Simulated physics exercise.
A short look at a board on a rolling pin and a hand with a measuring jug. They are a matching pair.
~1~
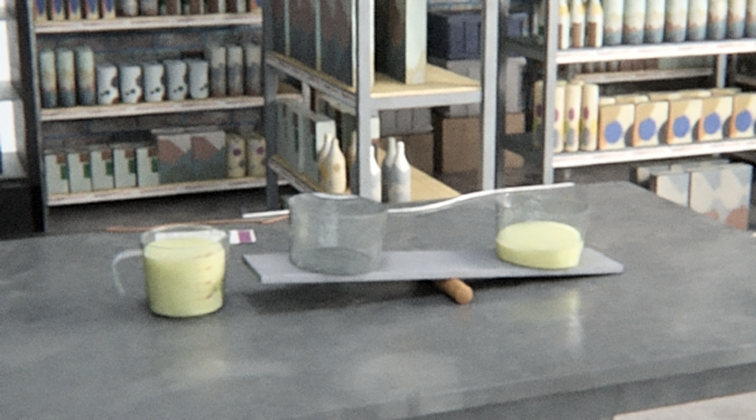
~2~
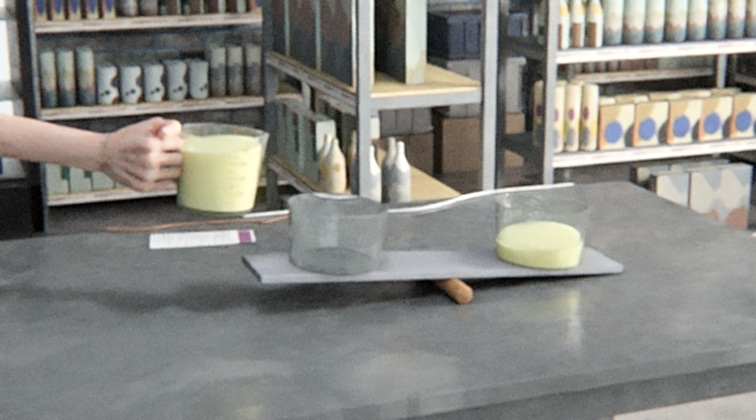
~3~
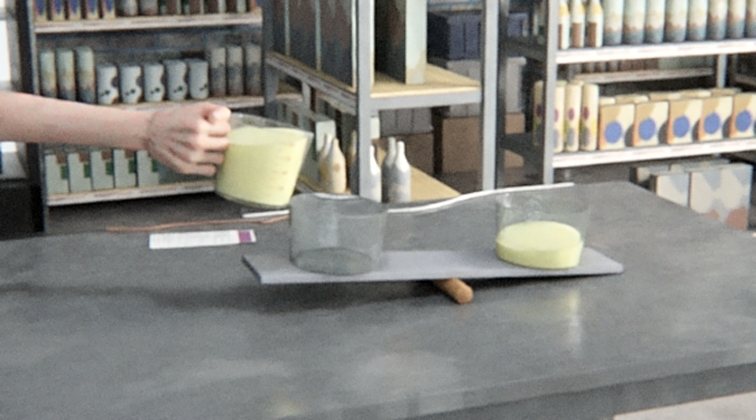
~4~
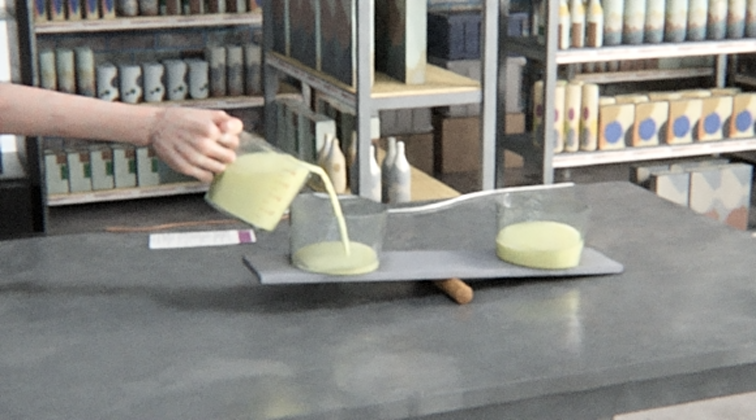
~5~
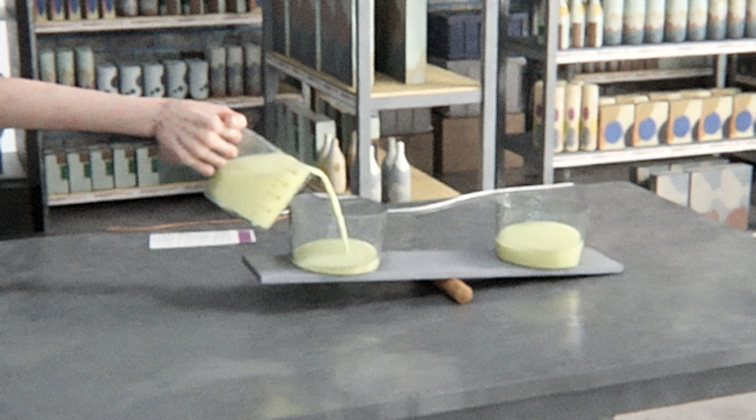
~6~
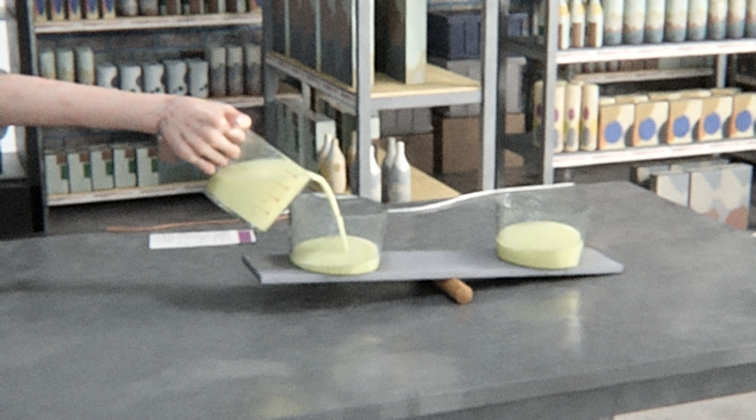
A hand reaches in from the left, lifts a clear measuring jug of pale yellow liquid off a dark grey table, carries it rightward and tilts it. The liquid streams into the empty left tub of two clear tubs on a grey board over a wooden rolling pin, forming a shallow layer beside the partly filled right tub. Stocked shelves stand behind, and the slightly elevated front view stays still.
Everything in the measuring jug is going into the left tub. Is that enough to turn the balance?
It tips the other way.
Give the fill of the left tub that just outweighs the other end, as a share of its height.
Close to 35 %.
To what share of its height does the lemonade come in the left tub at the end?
Near 60 in a hundred.
A moment on, the left tub is about a third full; the board has swung over, and that end is down.
Further on, the left tub is about half full; the board has swung over, and that end is down.
When it is over, the left tub is about two thirds full; the board has swung over, and that end is down.
